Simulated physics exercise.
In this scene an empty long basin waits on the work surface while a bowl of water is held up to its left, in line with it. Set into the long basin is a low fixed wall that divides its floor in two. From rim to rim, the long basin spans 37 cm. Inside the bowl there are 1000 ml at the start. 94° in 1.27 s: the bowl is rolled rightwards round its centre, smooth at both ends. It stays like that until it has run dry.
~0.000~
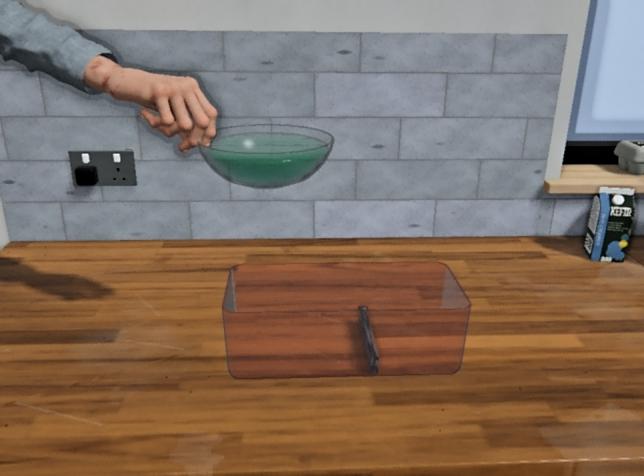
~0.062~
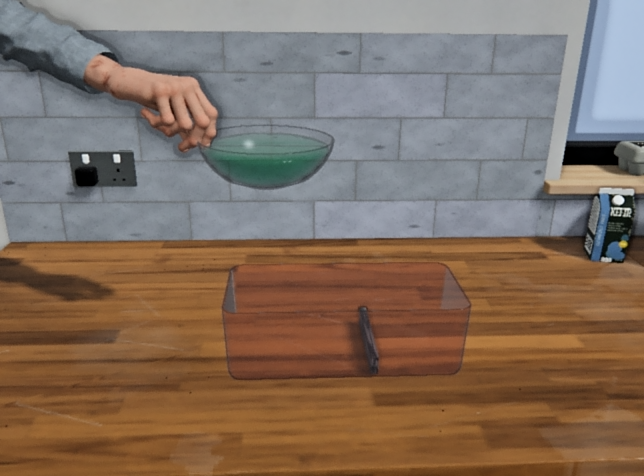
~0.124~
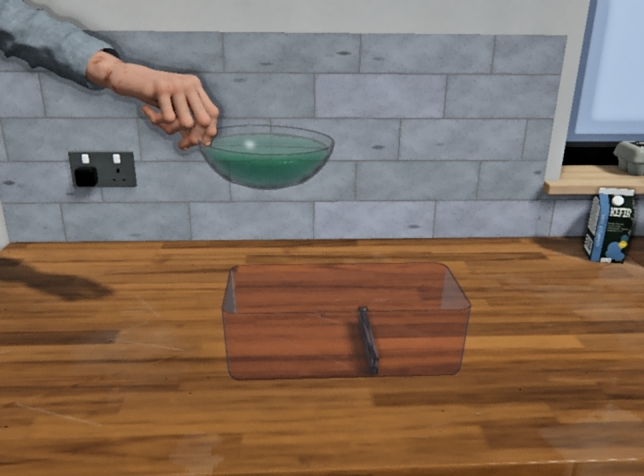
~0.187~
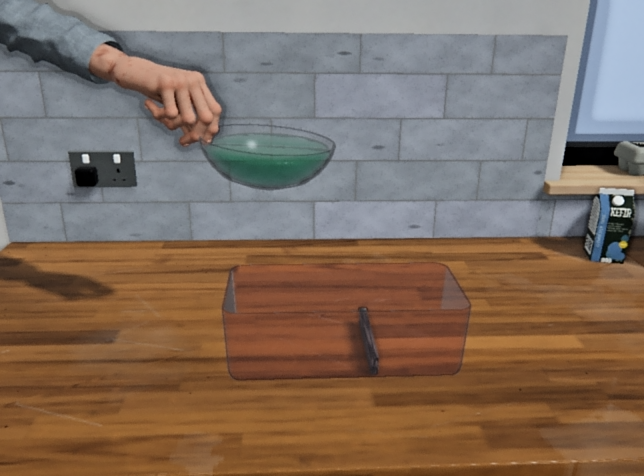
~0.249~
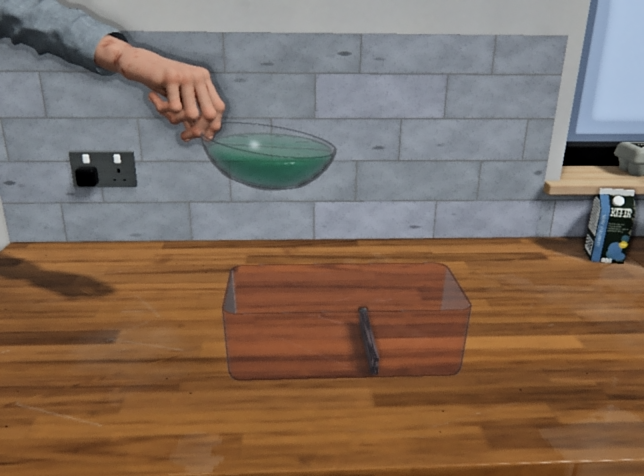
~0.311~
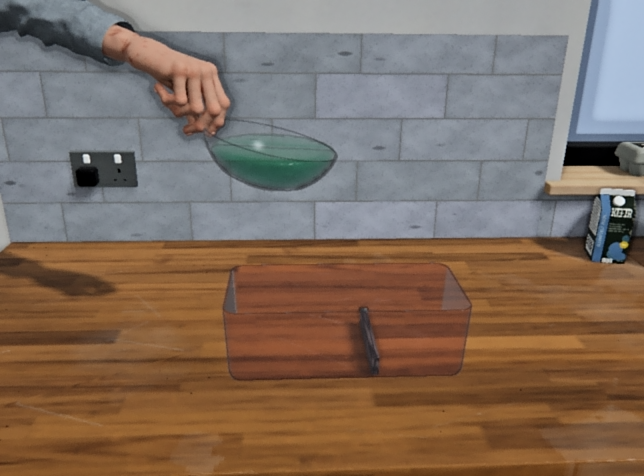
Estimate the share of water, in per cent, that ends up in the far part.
About 56 per cent.
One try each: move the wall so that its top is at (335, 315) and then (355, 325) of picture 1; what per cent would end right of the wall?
Some 90 in a hundred, then some 80 in a hundred.
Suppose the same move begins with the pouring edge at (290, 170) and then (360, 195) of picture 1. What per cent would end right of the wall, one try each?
About 15 %, then about 65 %.
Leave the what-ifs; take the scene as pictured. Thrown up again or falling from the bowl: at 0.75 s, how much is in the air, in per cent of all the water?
Around 44 percent.
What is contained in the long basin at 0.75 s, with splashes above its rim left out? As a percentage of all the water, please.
At that time the basin holds about 28 per cent of the liquid.
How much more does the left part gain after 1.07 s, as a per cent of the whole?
Near 14 percent, more or less.
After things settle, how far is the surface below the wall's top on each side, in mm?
It's around 20 mm on the left side and around 4 mm on the right side.
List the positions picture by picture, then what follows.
The first frame shows tilt 0°; pouring edge (333, 139); surface from (202, 144) to (330, 144); the long basin's rim runs from (227, 288) to (458, 284); the wall's top is at (368, 331).
The second frame shows tilt 1°; pouring edge (333, 140); surface from (202, 145) to (330, 145).
The third frame shows tilt 2°; pouring edge (334, 142); surface from (203, 144) to (330, 147).
The fourth frame shows tilt 5°; pouring edge (335, 146); surface from (205, 143) to (331, 148).
The fifth frame shows tilt 9°; pouring edge (336, 150); surface from (208, 143) to (333, 149).
The sixth frame shows tilt 13°; pouring edge (336, 156); surface from (211, 144) to (334, 152); 1 per cent is over the edge.
Then, 0.75 s in, the tilt is 60° and 28 per cent is still to pour, 4 is left of the wall and 24 right of it.
Then, 1.07 s in, the tilt is 88° and 1 per cent is still to pour, 29 is left of the wall and 65 right of it.
Then, 1.40 s in, the tilt is 94° and 0 per cent is still to pour, 40 is left of the wall and 59 right of it.
Then, 1.77 s in, the tilt is 94° and 0 per cent is still to pour, 41 is left of the wall and 57 right of it.
Finally, 42 per cent lies left of the wall, 56 right of it and 2 outside.
